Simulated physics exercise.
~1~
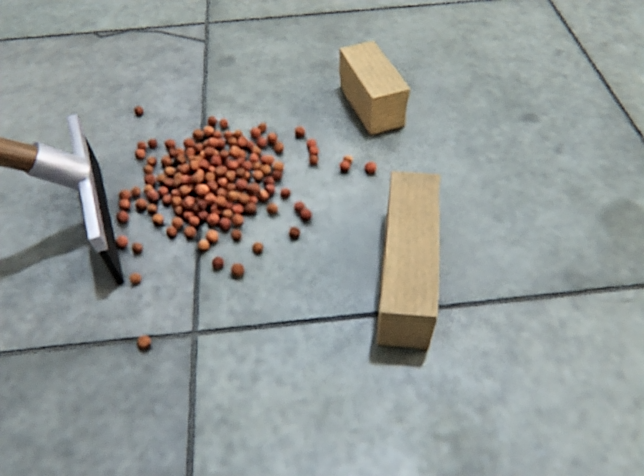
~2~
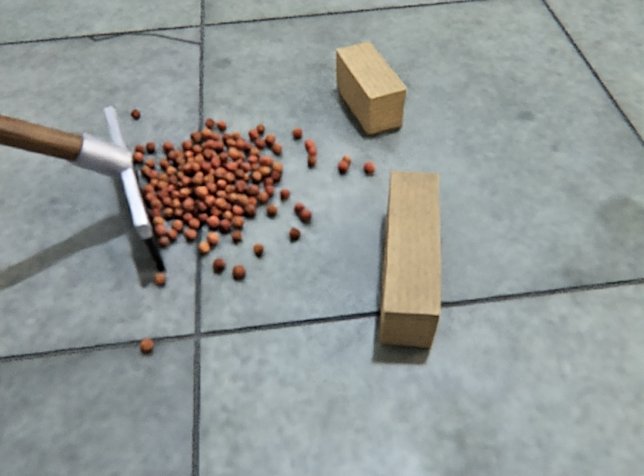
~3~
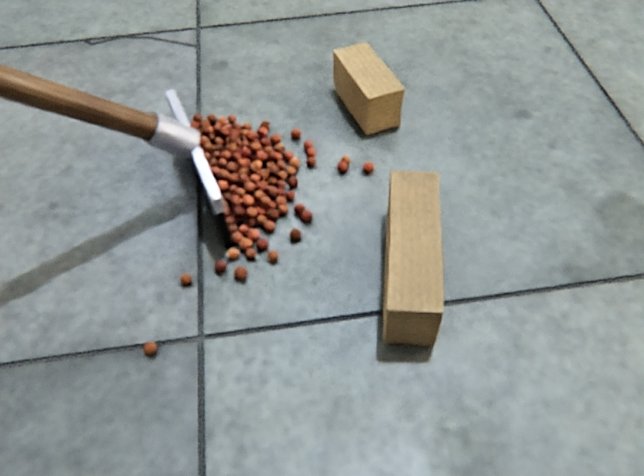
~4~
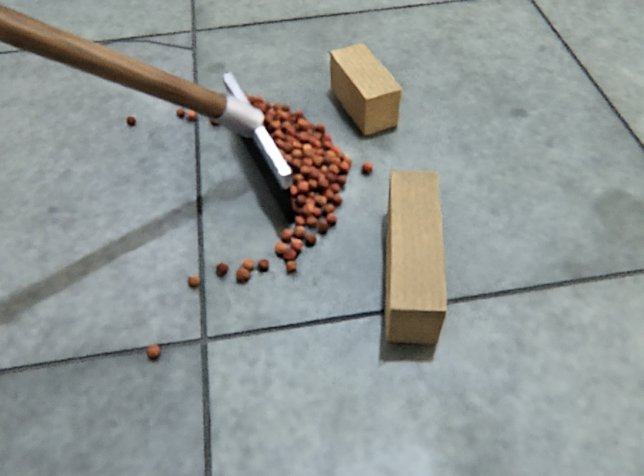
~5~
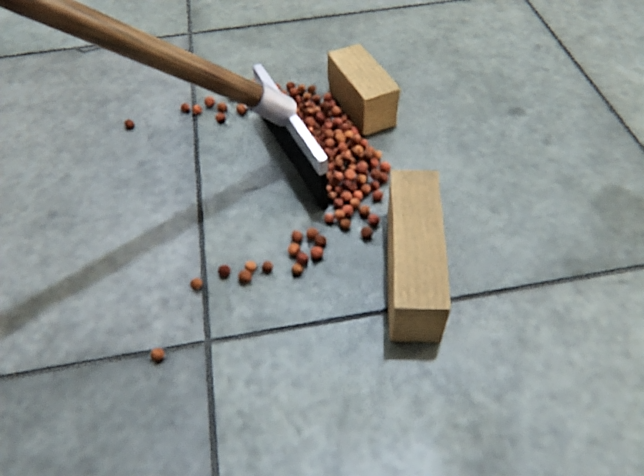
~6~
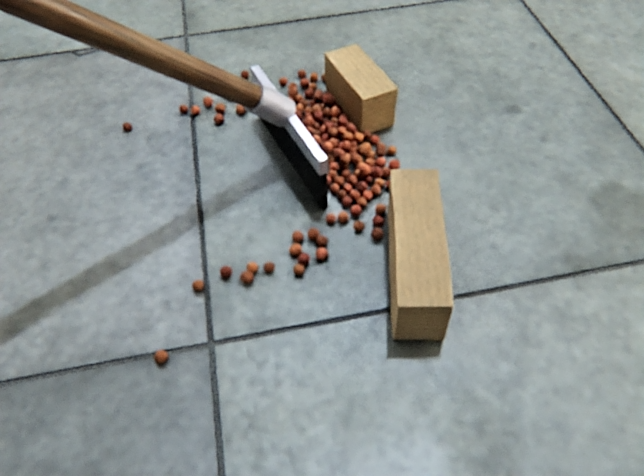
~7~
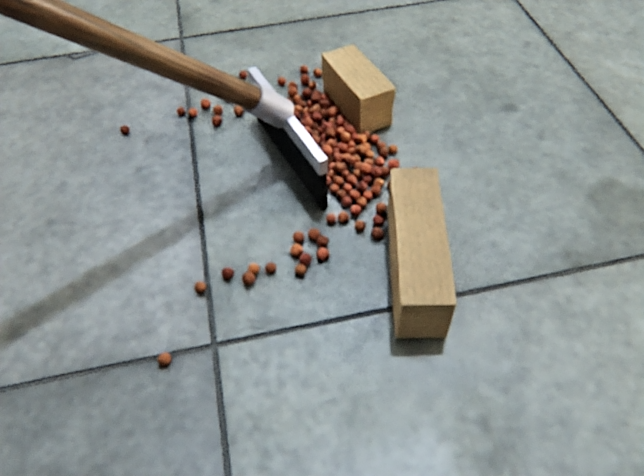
A squeegee with a wooden handle stands at the left of a loose heap of reddish-brown clay pellets on grey floor tiles, with two wooden blocks to the right. The blade moves right into the heap and packs the pellets together ahead of it. It keeps pushing them toward the blocks, while small groups slip past its ends and stay behind. The pile reaches the blocks and bunches up against them, around the space between the two. The squeegee then stops, and most pellets rest between the blade and the blocks, with strays scattered behind.
